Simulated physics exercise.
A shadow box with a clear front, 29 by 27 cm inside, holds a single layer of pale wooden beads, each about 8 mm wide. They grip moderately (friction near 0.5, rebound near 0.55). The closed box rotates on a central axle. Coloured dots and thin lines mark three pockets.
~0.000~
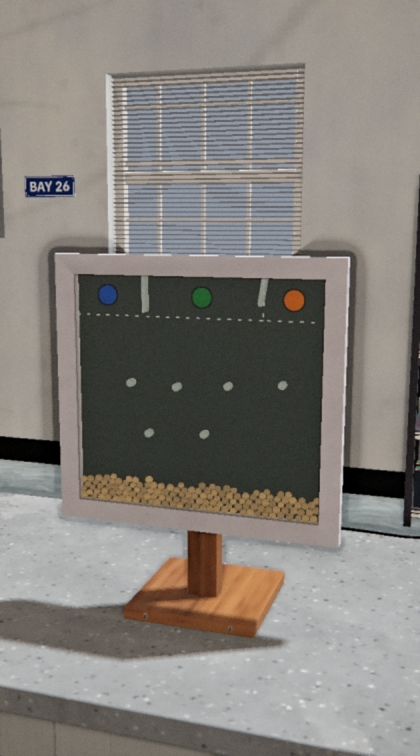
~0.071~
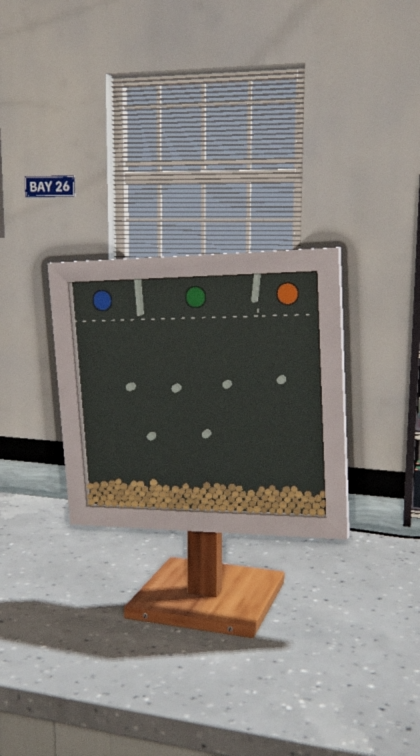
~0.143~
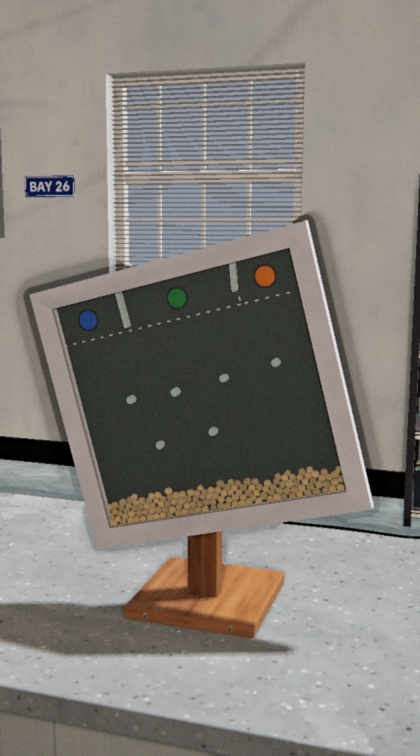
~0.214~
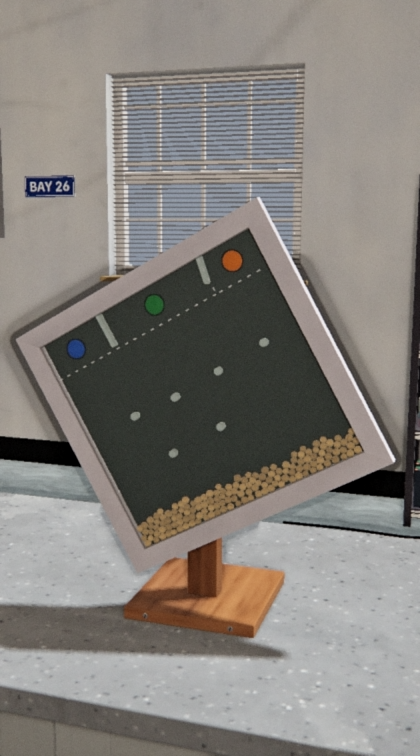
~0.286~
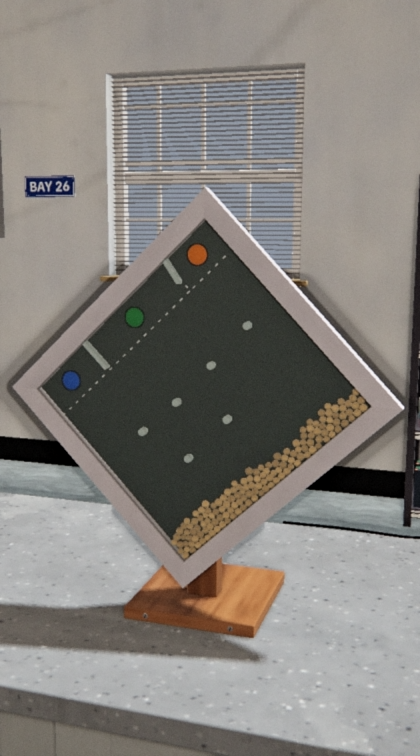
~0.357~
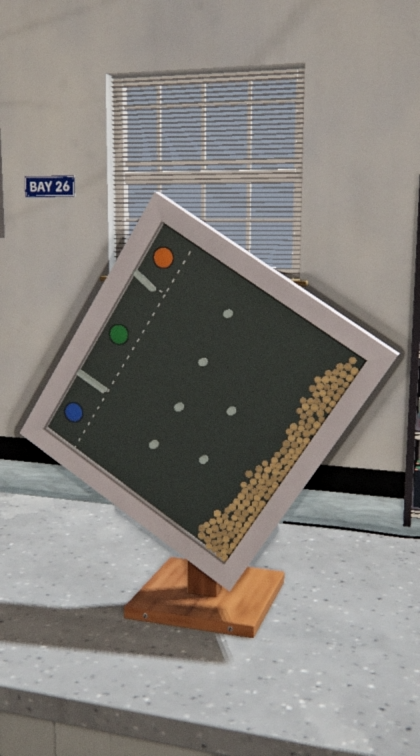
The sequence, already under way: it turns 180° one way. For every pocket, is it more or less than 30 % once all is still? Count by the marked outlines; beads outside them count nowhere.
Orange pocket less, blue pocket more, green pocket less than 30 %.
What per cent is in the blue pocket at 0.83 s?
Roughly 35 per cent.
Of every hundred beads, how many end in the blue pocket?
About 45 per cent.
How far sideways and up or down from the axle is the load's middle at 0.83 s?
About 9 cm right and 9 cm below.
After 0.59 s, it stands 105° anticlockwise; the beads' middle is 10 cm right of and 7 cm below the centre; nothing in the marked areas.
After 0.83 s, it stands 154° anticlockwise; the beads' middle is 9 cm right of and 9 cm below the centre; blue 35 %.
After 1.03 s, it stands 180° anticlockwise; the beads' middle is 9 cm right of and 9 cm below the centre; blue 45 %, green 10 %.
All still by 2.2 s, it stands 180° anticlockwise; orange 0 %, blue 45 %, green 25 %, elsewhere 30 %.
